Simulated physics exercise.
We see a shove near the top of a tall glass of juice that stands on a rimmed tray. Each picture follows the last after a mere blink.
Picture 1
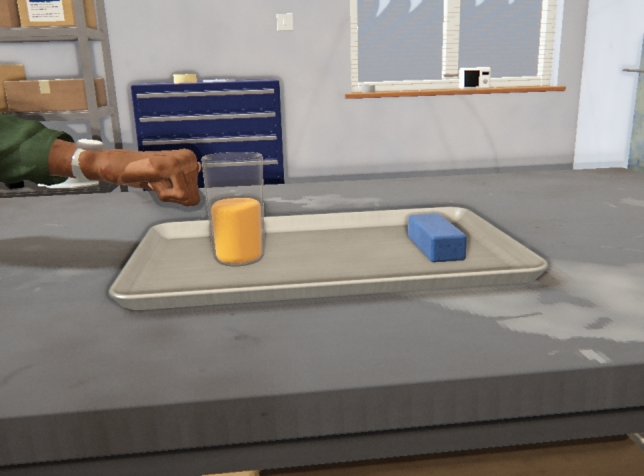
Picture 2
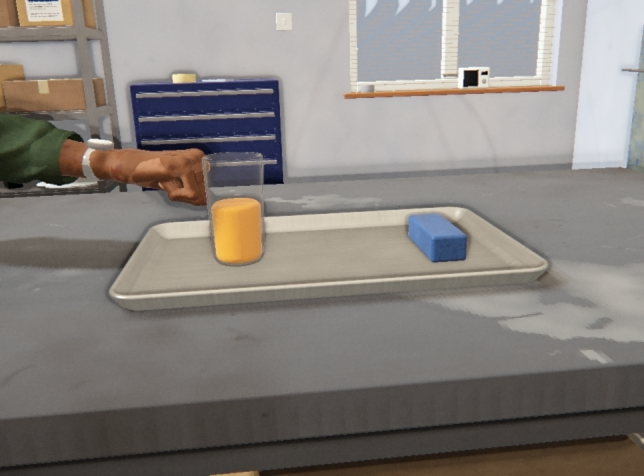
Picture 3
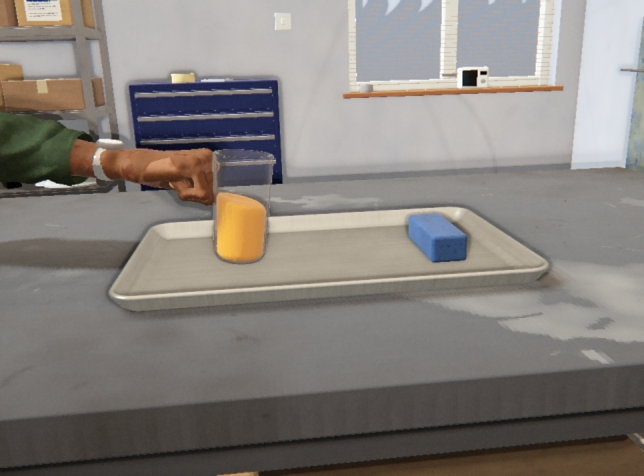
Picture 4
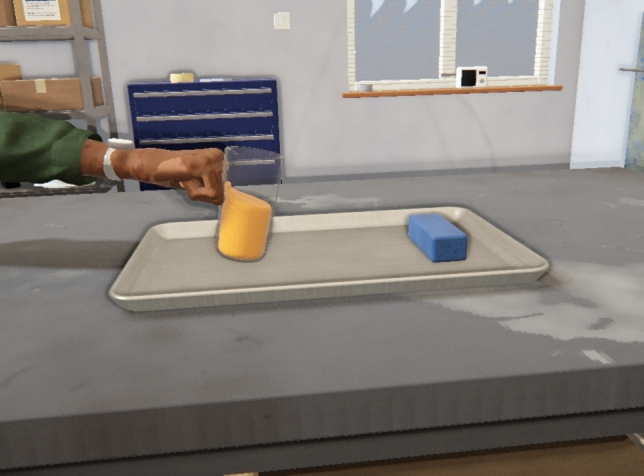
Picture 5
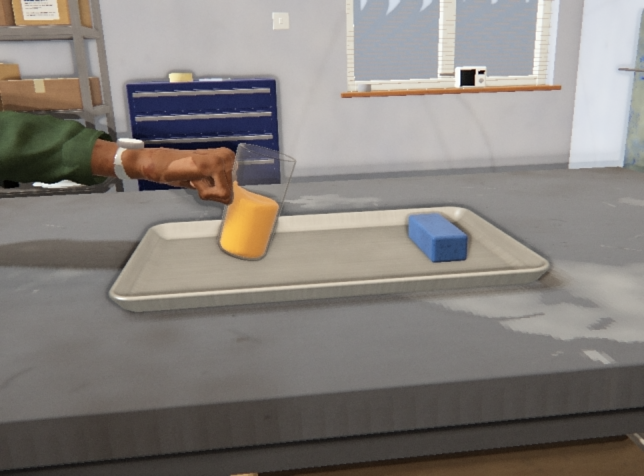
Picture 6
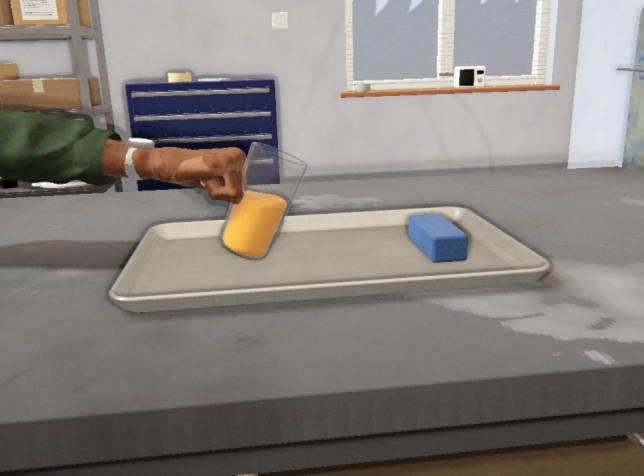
A hand pushing the upper part of a tall glass of orange juice, leaning it rightward on a tray with a blue block.
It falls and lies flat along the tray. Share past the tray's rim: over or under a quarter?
Most likely the amount going beyond the tray will not go above a quarter.
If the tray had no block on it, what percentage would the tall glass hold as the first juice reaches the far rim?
About 60 %.
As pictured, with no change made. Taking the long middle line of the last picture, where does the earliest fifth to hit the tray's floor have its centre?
About (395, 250).
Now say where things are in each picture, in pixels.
In the first picture, it leans 0°; its right rim is at (260, 157); the juice meets the walls at (211, 204) and (260, 201); the tray's far rim is at (501, 233); a block is fixed to the tray further along.
In the second picture, it leans 0°; its right rim is at (260, 157); the juice meets the walls at (212, 204) and (260, 202).
In the third picture, it leans 6°; its right rim is at (271, 157); the juice meets the walls at (217, 192) and (261, 203).
In the fourth picture, it leans 12°; its right rim is at (283, 159); the juice meets the walls at (225, 183) and (271, 204).
In the fifth picture, it leans 18°; its right rim is at (294, 162); the juice meets the walls at (230, 193) and (279, 202).
In the sixth picture, it leans 25°; its right rim is at (305, 166); the juice meets the walls at (237, 197) and (286, 199).
A moment on, the tall glass is falling and 100 per cent is in the glass, 0 on the tray and 0 above or beyond its rim.
Next, the tall glass lies on its side and 88 per cent is in the glass, 6 on the tray and 6 above or beyond its rim.
Then the tall glass lies on its side and 46 per cent is in the glass, 37 on the tray and 17 above or beyond its rim.
Later the tall glass lies on its side and 24 per cent is in the glass, 70 on the tray and 6 above or beyond its rim.
In the end 95 per cent is held by tray and glass, 5 is off the tray.
